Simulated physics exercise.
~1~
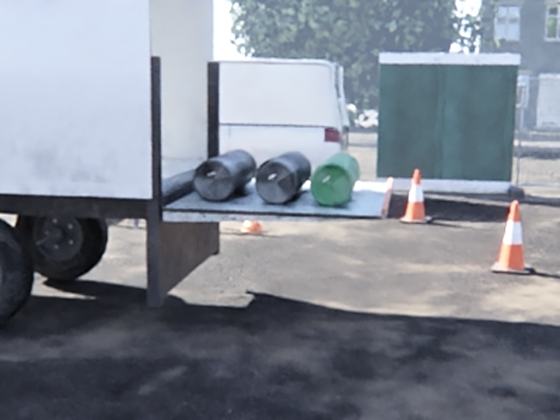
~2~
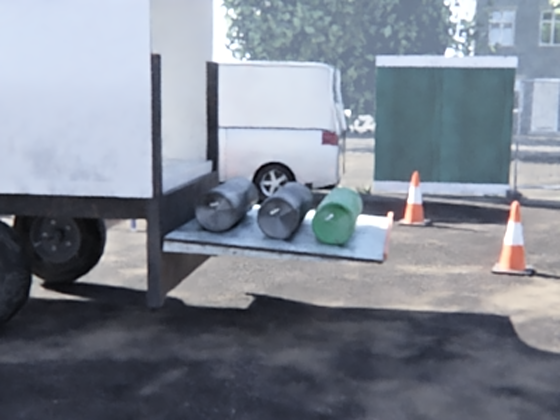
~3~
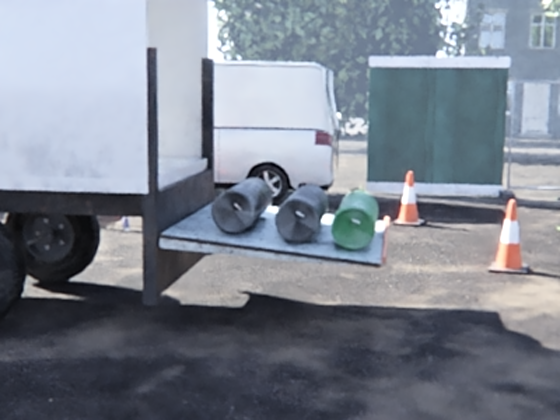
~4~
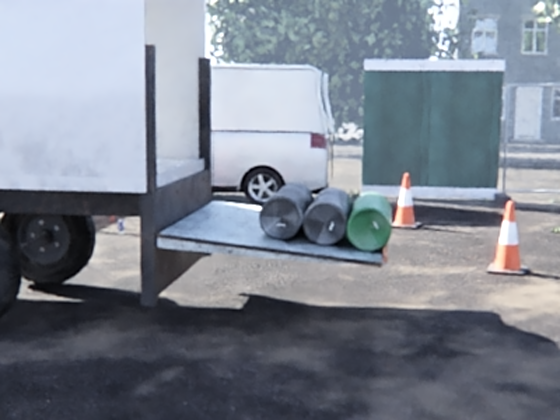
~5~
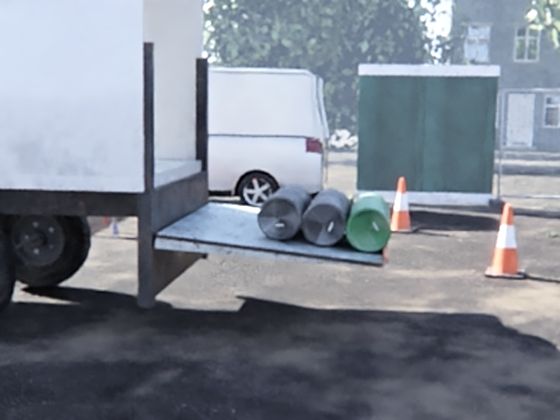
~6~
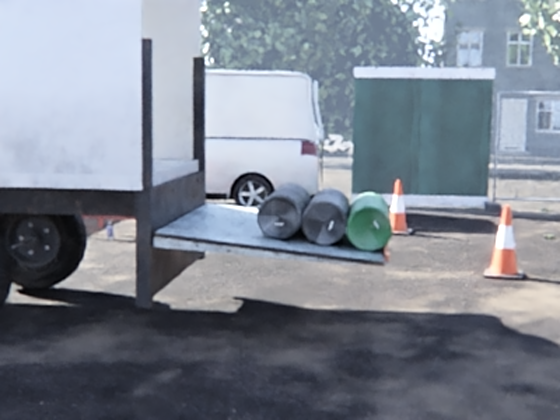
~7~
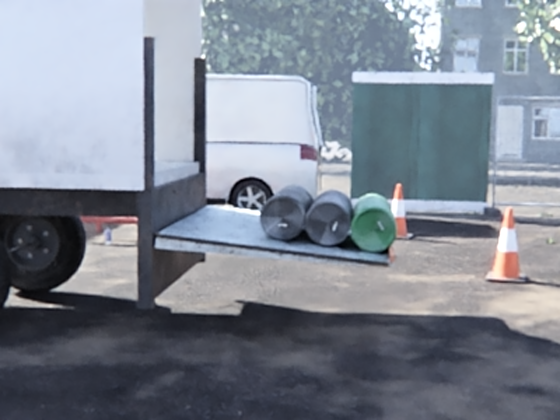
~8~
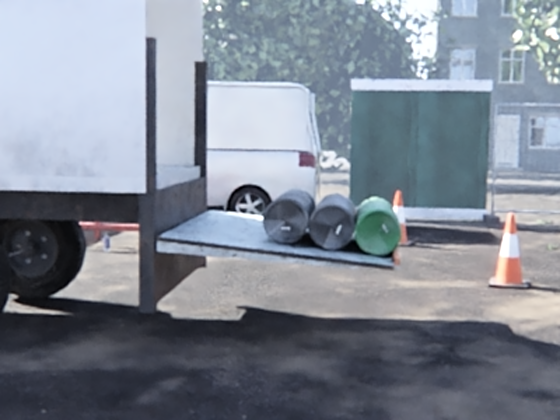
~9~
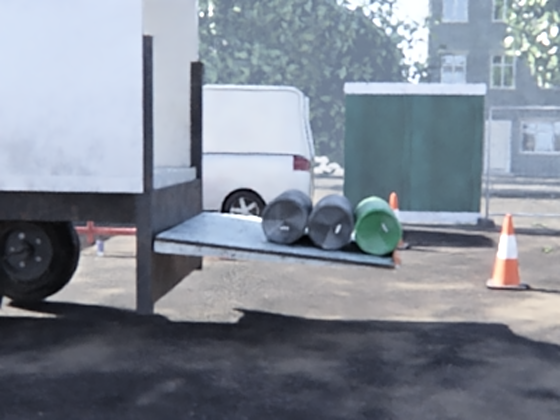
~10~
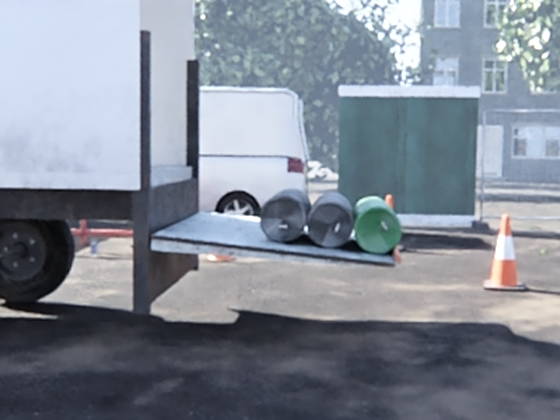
Lorry's tail lift sinking and tilting while three cylinders, one green, roll right and come to rest together near its outer edge.
